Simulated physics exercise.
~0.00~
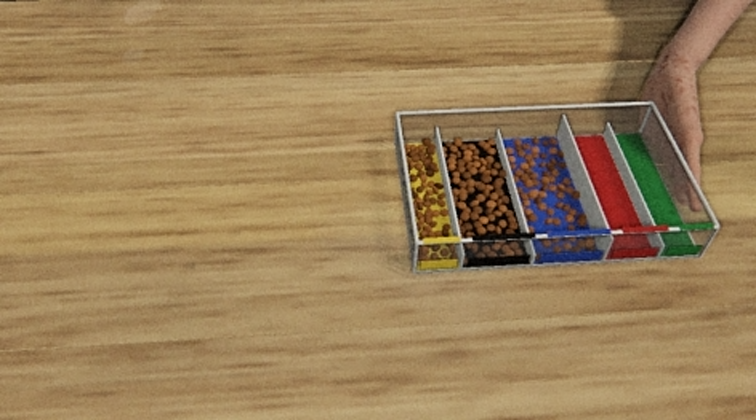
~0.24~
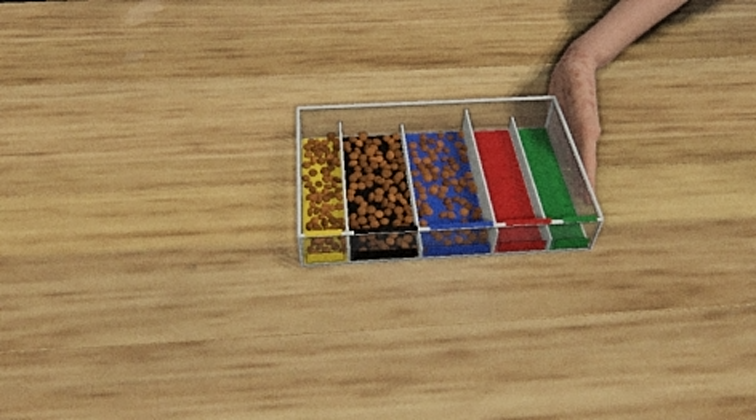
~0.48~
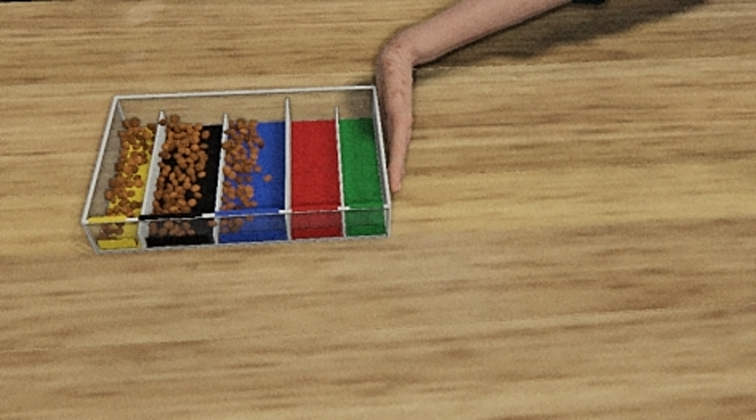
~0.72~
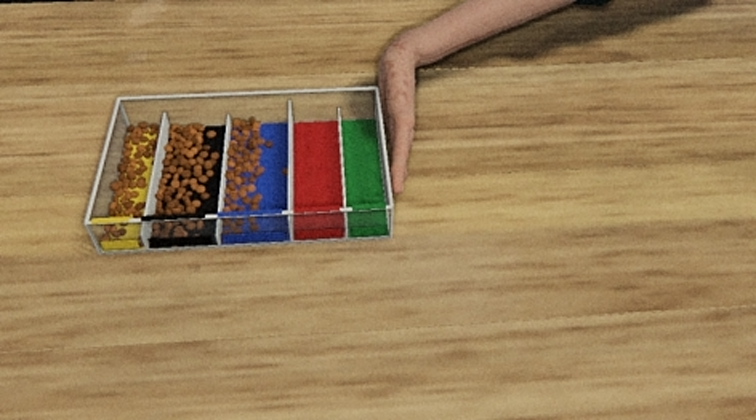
On a wooden tabletop, a hand pushed a clear divided tray of brown kibble to the left, and the pieces bunched toward the left of their yellow, black and blue sections before it stopped, leaving the red and green ones empty.
